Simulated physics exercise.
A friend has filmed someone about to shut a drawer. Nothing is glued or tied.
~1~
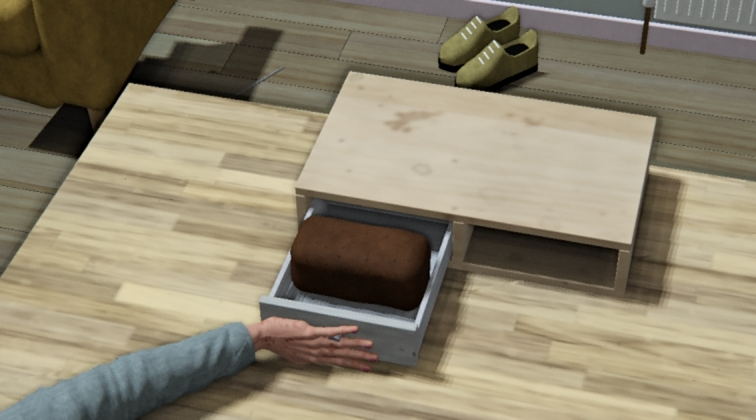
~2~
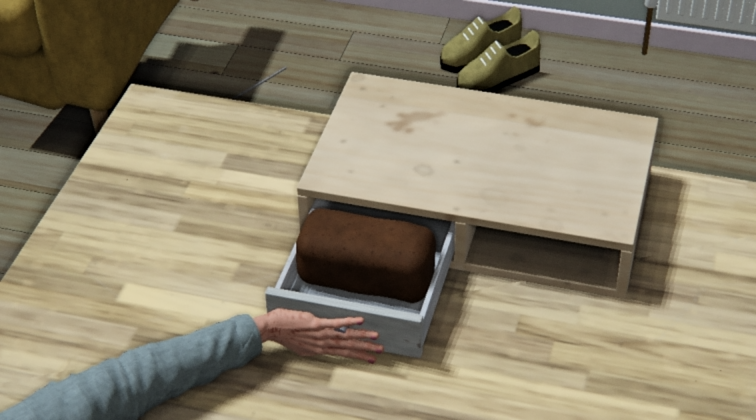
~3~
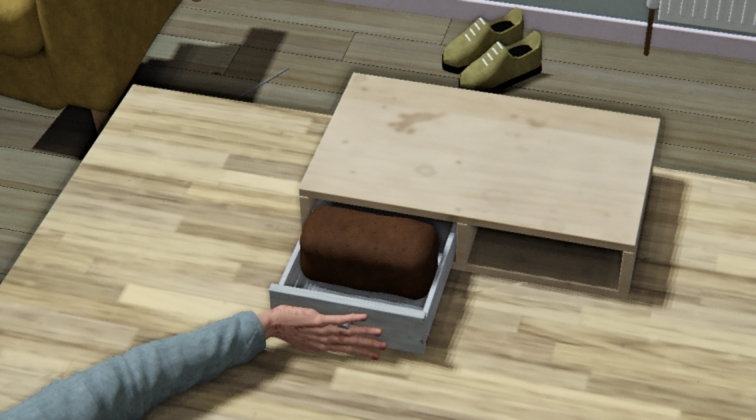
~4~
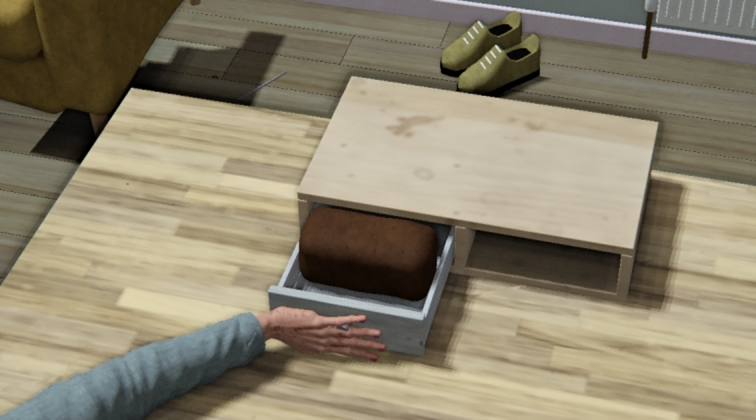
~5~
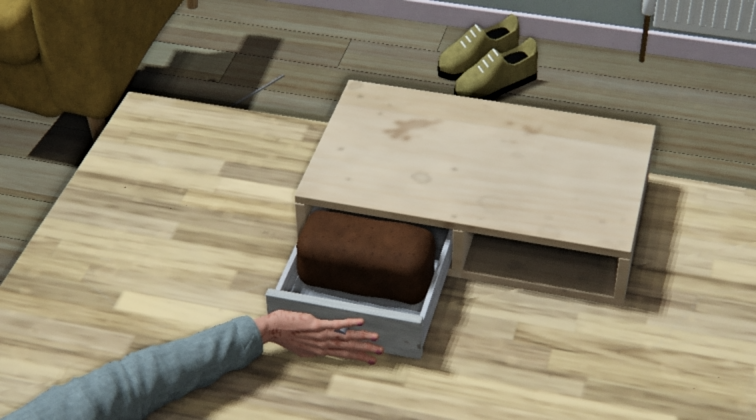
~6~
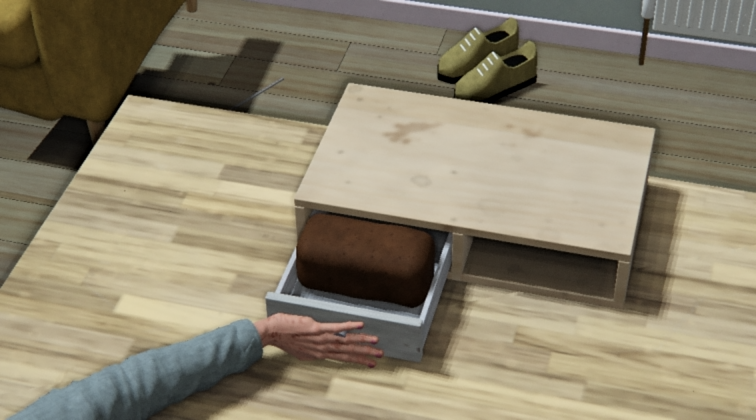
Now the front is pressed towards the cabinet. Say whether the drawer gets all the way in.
The drawer will not close.
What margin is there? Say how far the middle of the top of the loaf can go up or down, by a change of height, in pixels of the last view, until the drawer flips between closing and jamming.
Roughly 12 pixels down.
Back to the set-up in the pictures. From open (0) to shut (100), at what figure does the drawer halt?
Roughly 40 per cent.
Then, 0.28 s later than the last frame, drawer starting in.
Then, 0.54 s later than the last frame, drawer about half in.
When it is over, the drawer jams.
